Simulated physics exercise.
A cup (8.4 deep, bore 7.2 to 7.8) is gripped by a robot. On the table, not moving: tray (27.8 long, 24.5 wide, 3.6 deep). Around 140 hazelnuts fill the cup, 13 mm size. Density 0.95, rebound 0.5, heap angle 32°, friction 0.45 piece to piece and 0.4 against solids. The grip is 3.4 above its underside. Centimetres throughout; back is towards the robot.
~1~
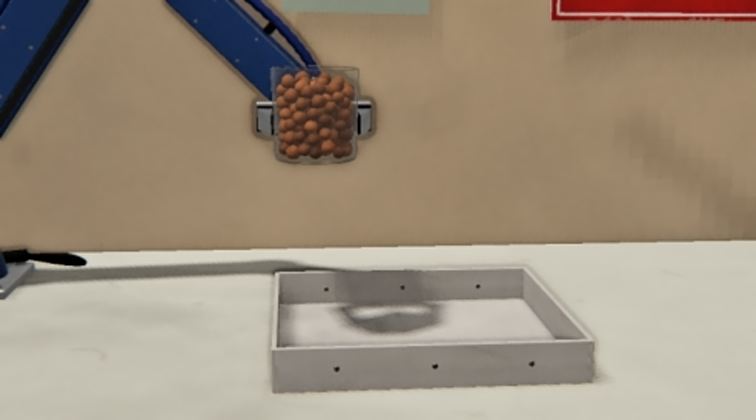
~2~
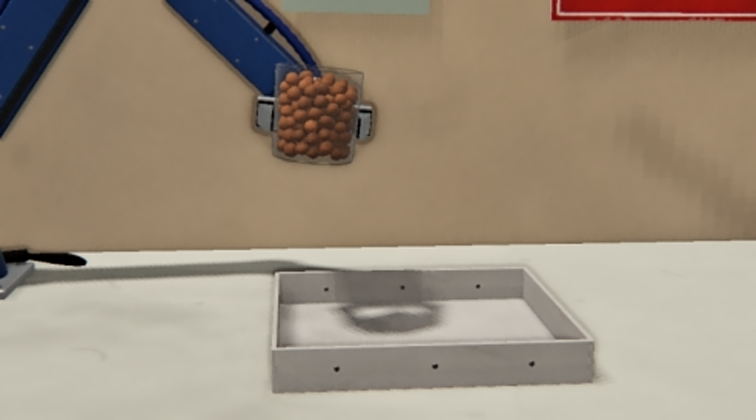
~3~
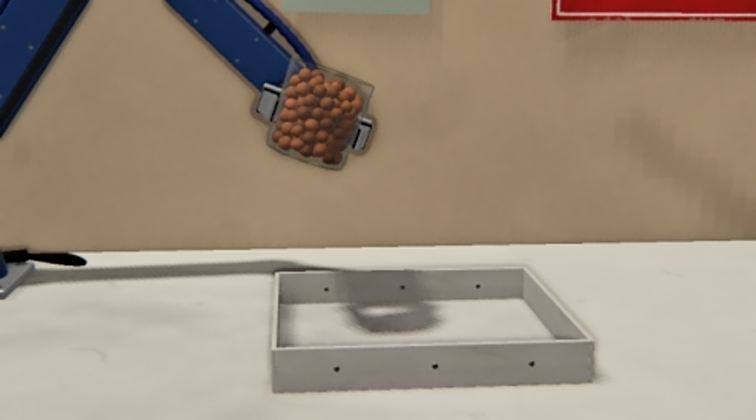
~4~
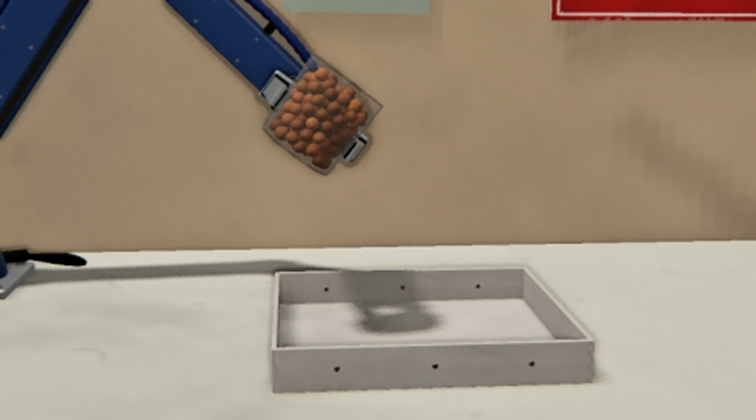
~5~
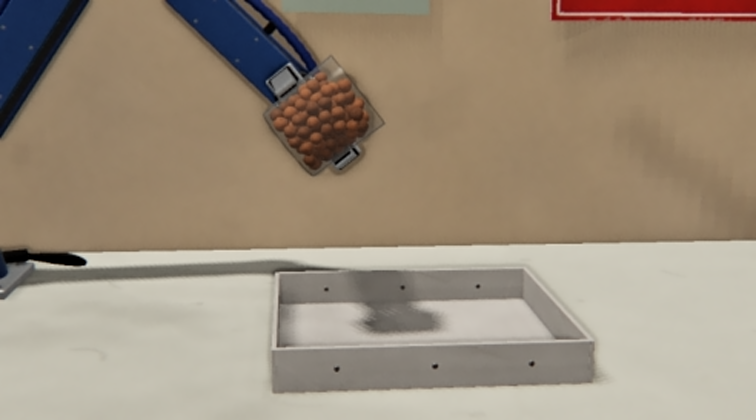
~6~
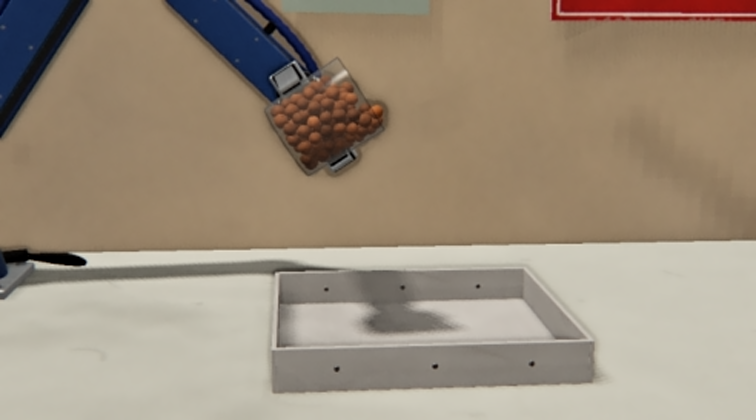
Blue robot arm gripping a clear cup of hazelnuts and tilting it steadily to the right above a pale, shallow tray.
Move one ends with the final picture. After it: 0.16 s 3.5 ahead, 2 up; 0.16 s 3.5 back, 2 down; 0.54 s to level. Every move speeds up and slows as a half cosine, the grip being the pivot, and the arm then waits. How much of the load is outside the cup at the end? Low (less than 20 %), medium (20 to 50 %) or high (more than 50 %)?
Outside the cup the share is low, less than 20 %.
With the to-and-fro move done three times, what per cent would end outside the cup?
It would be near 25 per cent.
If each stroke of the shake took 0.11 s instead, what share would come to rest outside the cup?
Then about 35 per cent.
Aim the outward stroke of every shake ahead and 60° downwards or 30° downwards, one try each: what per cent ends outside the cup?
About 0 and 5 per cent.
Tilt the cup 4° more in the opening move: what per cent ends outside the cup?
Some 15 per cent.
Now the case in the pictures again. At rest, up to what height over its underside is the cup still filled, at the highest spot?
About 8.5 cm.
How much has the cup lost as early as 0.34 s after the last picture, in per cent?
About 10 per cent by then.
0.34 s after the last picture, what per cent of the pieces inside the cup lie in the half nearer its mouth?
Some 45 per cent.
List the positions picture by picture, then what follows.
The cup middle at (315, 115), level; upper third of the load around (317, 94), from x 280 to 350, top at y 80; 141 in the cup, in the first frame.
The cup middle at (316, 115), tilted 5° forward; upper third of the load around (319, 93), from x 280 to 350, top at y 75, in the second frame.
The cup middle at (318, 116), tilted 20° forward; upper third of the load around (320, 95), from x 280 to 355, top at y 75, in the third frame.
The cup middle at (321, 117), tilted 37° forward; upper third of the load around (322, 98), from x 275 to 360, top at y 75, in the fourth frame.
The cup middle at (322, 118), tilted 52° forward; upper third of the load around (324, 100), from x 275 to 365, top at y 80, in the fifth frame.
The cup middle at (323, 119), tilted 57° forward; upper third of the load around (321, 103), from x 275 to 375, top at y 80; 141 in the cup, in the sixth frame.
Then, 0.34 s on, tilted 57° forward, highest piece 25 above the table; 129 in the cup, 1 in the tray, 11 in flight or on a rim.
Then, 0.69 s on, tilted 13° forward, highest piece 27 above the table; 127 in the cup, 14 in the tray.
Then, 1.06 s on, level, highest piece 27 above the table; 127 in the cup, 14 in the tray.
Then, 2.11 s on, level, highest piece 27 above the table; 127 in the cup, 14 in the tray.
In the end, 127 in the cup, 14 in the tray. That is 10 % outside the cup.
